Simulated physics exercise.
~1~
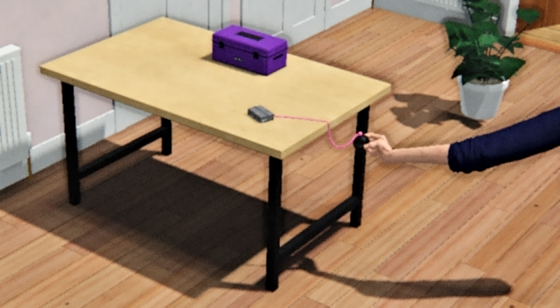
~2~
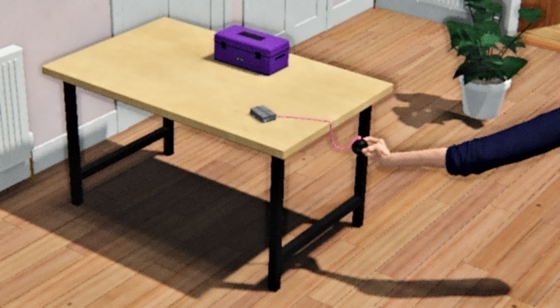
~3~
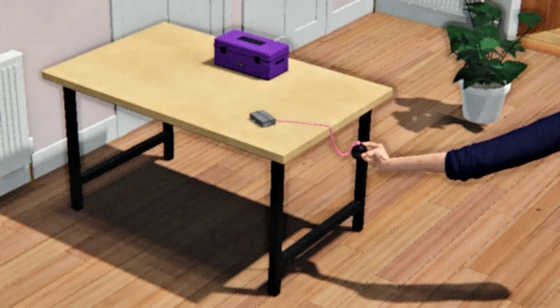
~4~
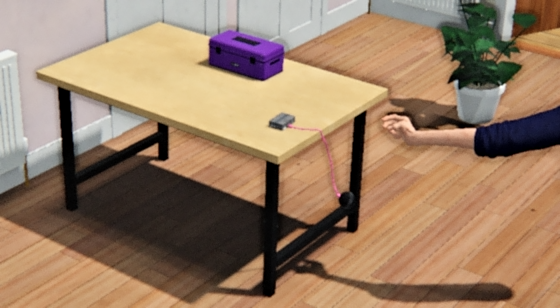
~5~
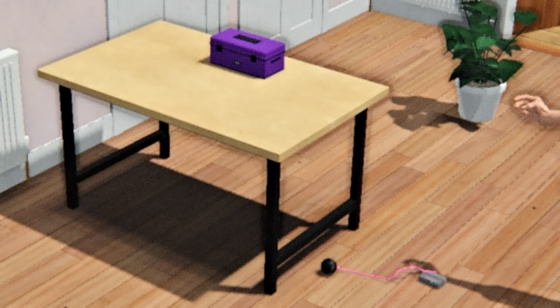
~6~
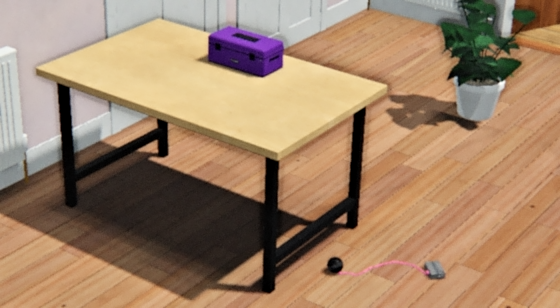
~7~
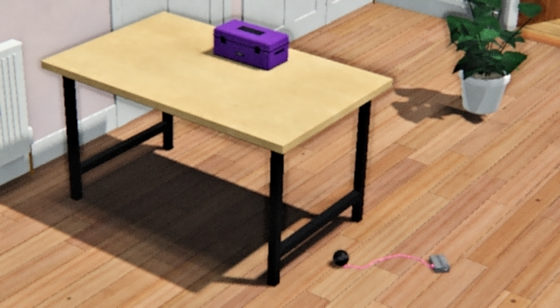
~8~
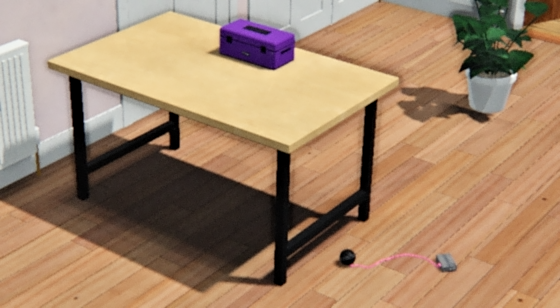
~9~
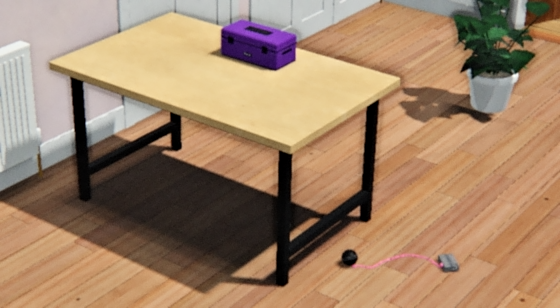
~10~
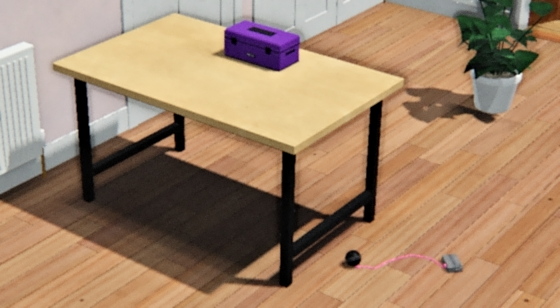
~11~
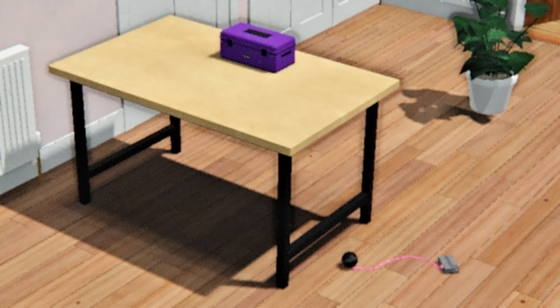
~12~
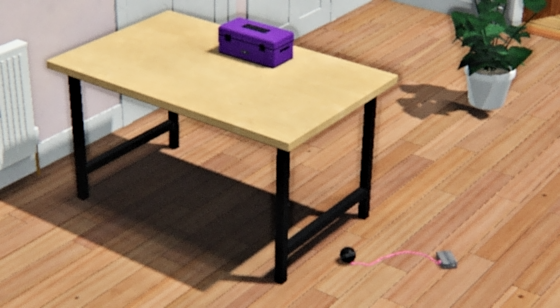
Black ball on a pink shoelace dropping from a hand and pulling a grey box off a table, both ending on the floor.
